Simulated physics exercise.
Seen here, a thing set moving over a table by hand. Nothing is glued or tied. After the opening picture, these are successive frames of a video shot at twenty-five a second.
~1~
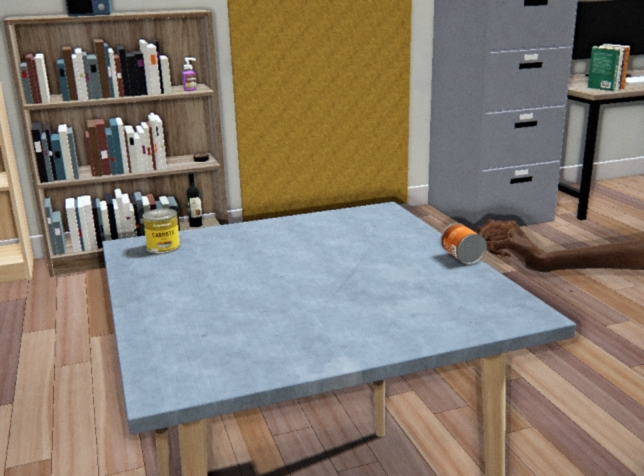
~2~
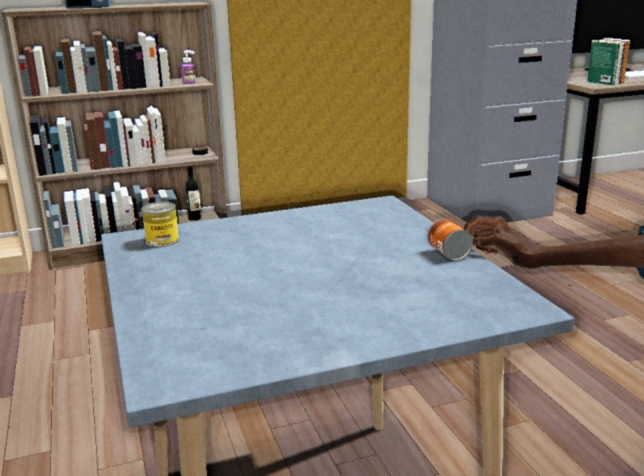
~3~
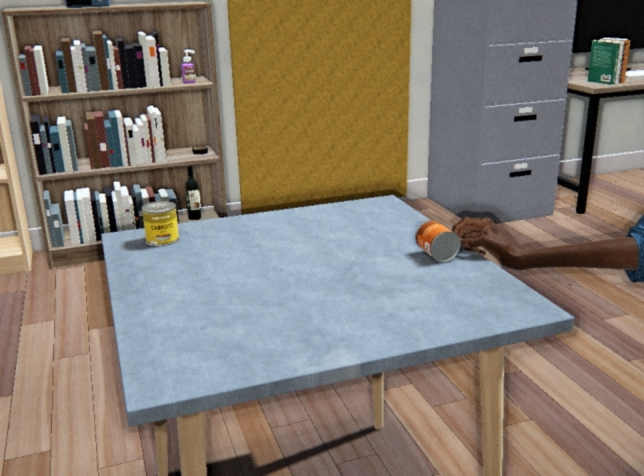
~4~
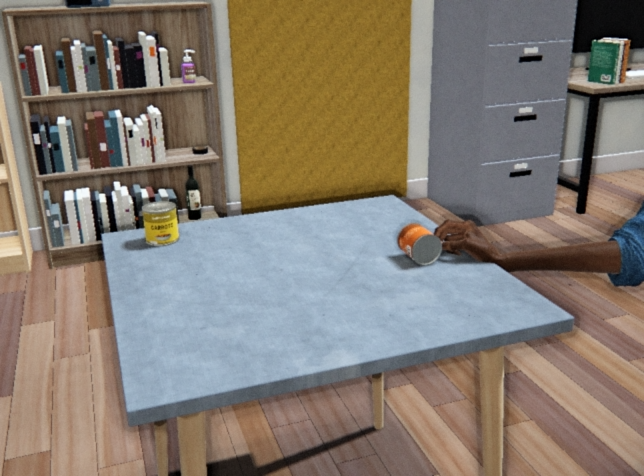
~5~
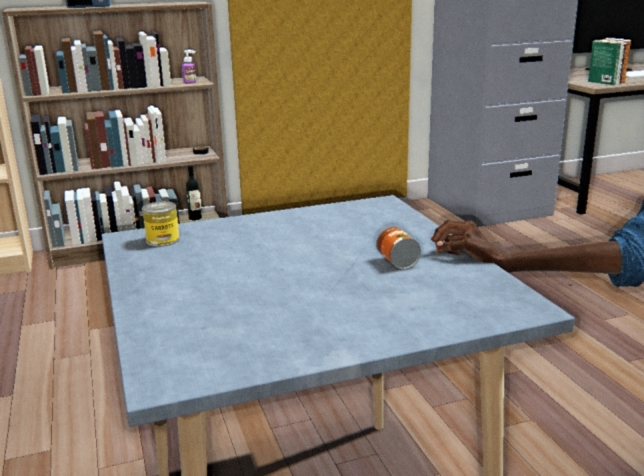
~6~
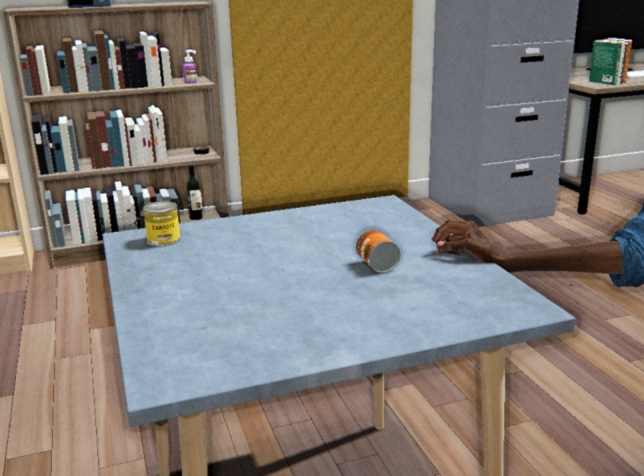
On a blue-grey table, a hand pushes an orange tin left, and it rolls away from the fingers.
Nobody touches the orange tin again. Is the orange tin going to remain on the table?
The orange tin drops to the floor.
Then, 0.30 s after the last picture, orange tin rolled well along near (216, 276).
Then, 0.70 s after the last picture, orange tin now off the table.
By the end, off the table, orange tin.
